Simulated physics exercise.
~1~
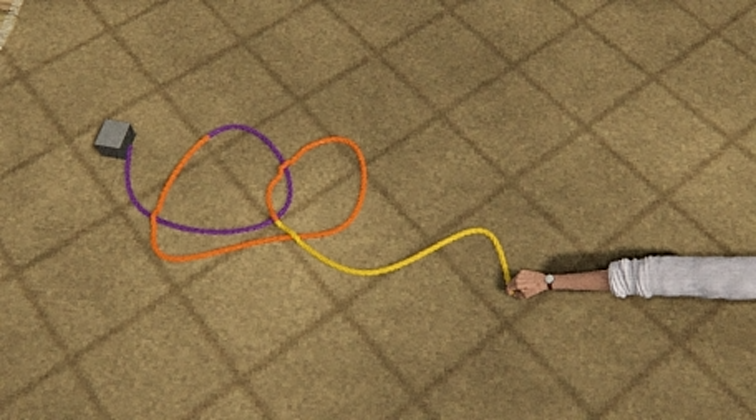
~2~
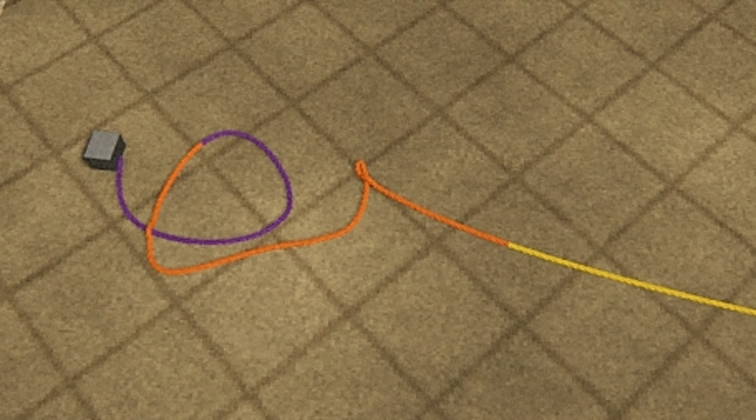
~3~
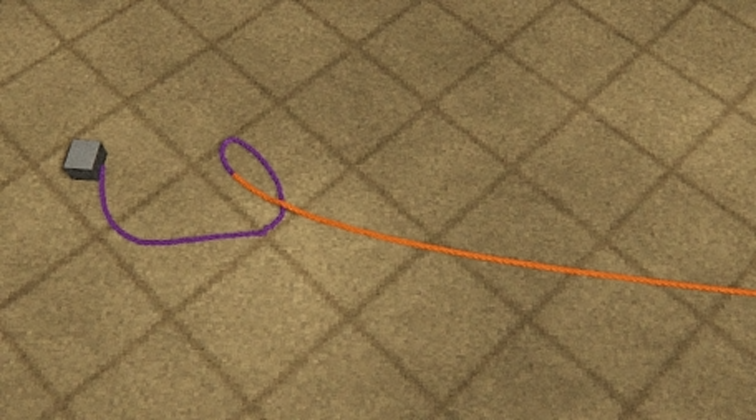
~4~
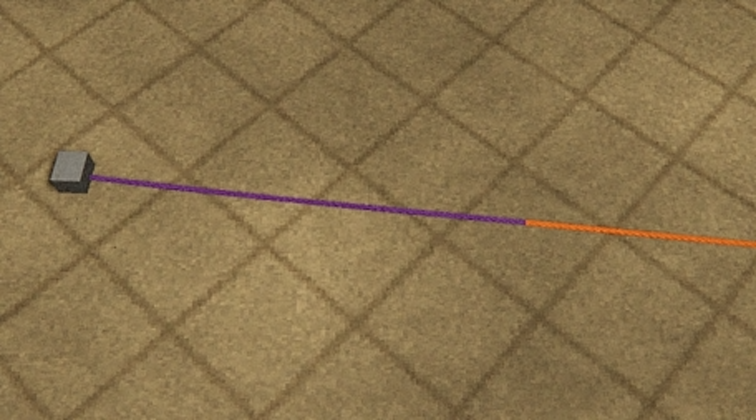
To begin with, a purple, orange and yellow rope lies in crossing loops on a tiled floor, its left end fixed to a small grey block and its right end gripped by a hand in a white sleeve. The free end is pulled away to the right, out of view, and the yellow stretch straightens as the loop on the right shrinks to a tiny twist. That twist disappears, and the remaining purple loop tightens while the orange stretch slides rightward. Finally the last loop opens out, leaving the visible rope straight from the block, with no knot.
